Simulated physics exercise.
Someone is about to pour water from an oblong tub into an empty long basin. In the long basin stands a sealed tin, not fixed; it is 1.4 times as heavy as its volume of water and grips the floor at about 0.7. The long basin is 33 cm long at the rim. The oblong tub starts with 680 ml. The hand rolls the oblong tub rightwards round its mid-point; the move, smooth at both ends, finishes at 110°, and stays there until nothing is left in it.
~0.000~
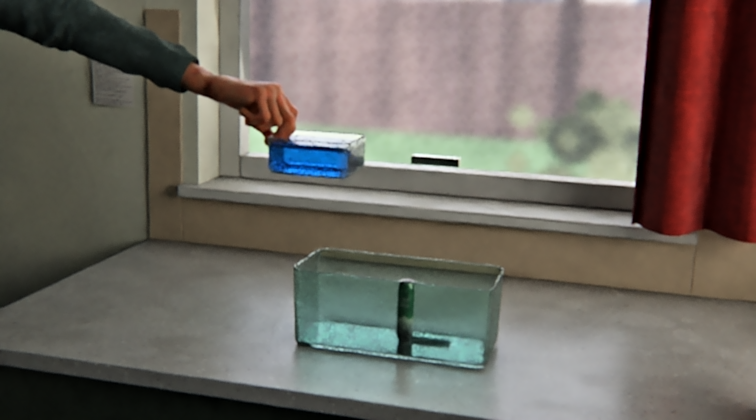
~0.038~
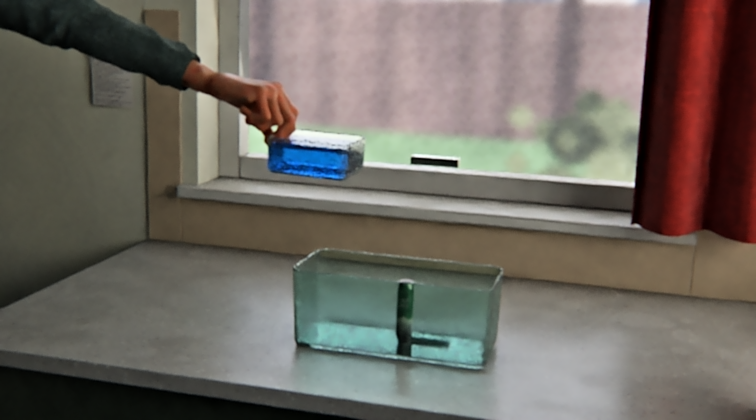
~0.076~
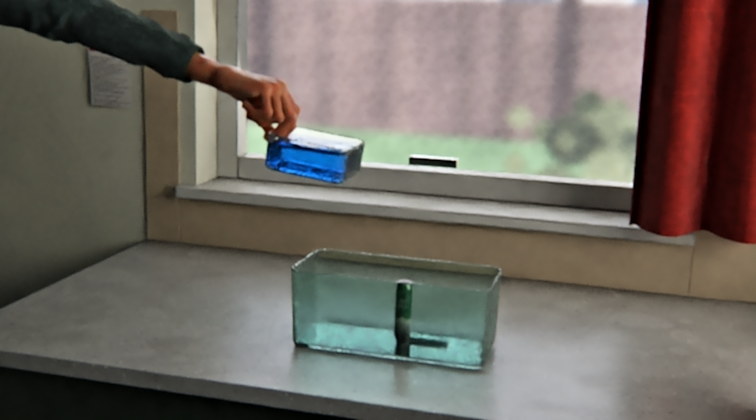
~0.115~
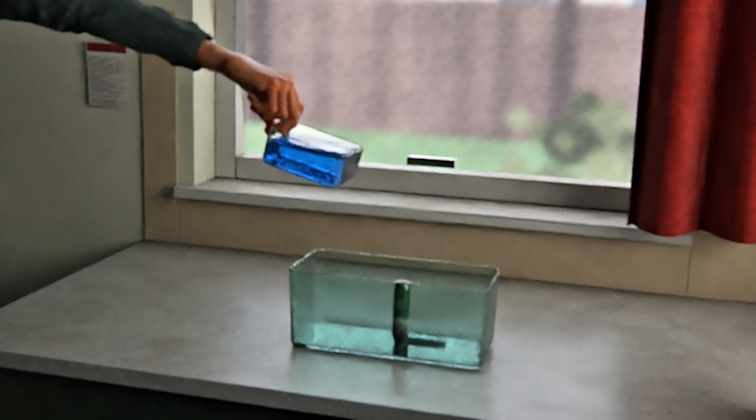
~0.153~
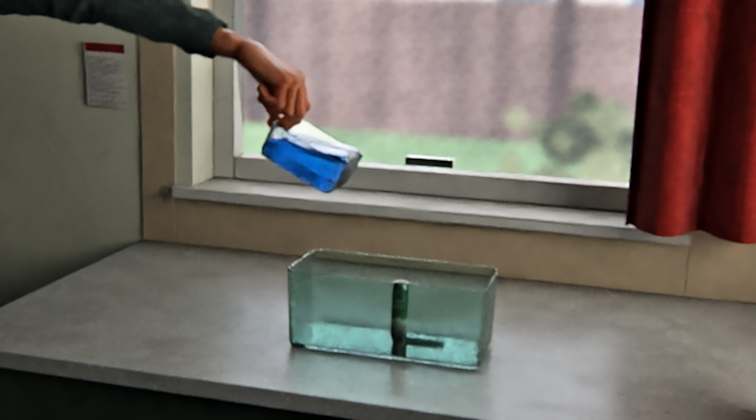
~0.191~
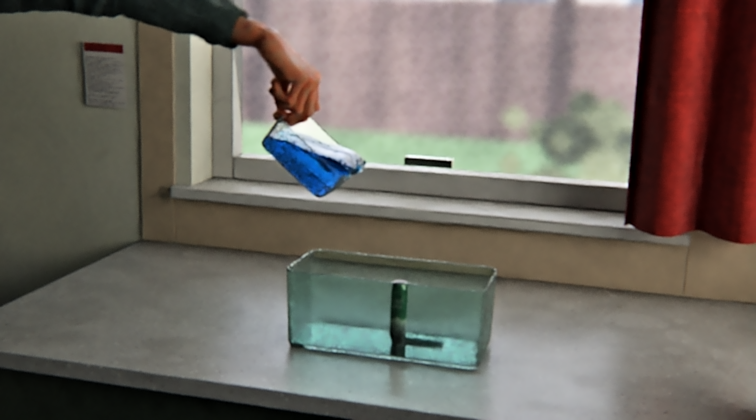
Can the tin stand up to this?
It topples.
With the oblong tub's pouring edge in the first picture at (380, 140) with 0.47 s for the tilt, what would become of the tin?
Then it remains upright.
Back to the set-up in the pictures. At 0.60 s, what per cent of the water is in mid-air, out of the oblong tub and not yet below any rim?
About 6 per cent.
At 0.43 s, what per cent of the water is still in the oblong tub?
About 8 per cent.
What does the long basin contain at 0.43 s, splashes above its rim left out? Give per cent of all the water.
Near 34 in a hundred.
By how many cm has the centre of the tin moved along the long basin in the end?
About 8.5 cm.
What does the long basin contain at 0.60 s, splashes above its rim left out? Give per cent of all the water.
Near 88 in a hundred.
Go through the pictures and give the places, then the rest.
In the first frame, it leans 0°; its right rim is at (357, 141); the water meets the walls at (281, 139) and (357, 144); the long basin's rim runs from (306, 259) to (498, 280); the tin's top is at (407, 284).
In the second frame, it leans 2°; its right rim is at (357, 142); the water meets the walls at (281, 139) and (357, 145).
In the third frame, it leans 7°; its right rim is at (356, 147); the water meets the walls at (280, 138) and (356, 148).
In the fourth frame, it leans 16°; its right rim is at (355, 153); the water meets the walls at (279, 136) and (356, 151).
In the fifth frame, it leans 26°; its right rim is at (353, 162); the water meets the walls at (277, 135) and (352, 155); 4 per cent is over the edge.
In the sixth frame, it leans 39°; its right rim is at (350, 171); the water meets the walls at (276, 134) and (342, 156); 10 per cent is over the edge.
By 0.43 s the tilt is 108° and 8 per cent is still to pour; the tin stands where it began.
By 0.60 s the tilt is 110° and 1 per cent is still to pour; the tin leans 11°.
By 0.77 s the tilt is 110° and 0 per cent is still to pour; the tin leans 38°.
By 0.97 s the tilt is 110° and 0 per cent is still to pour; the tin lies on its side.
At rest the tin lies on its side.
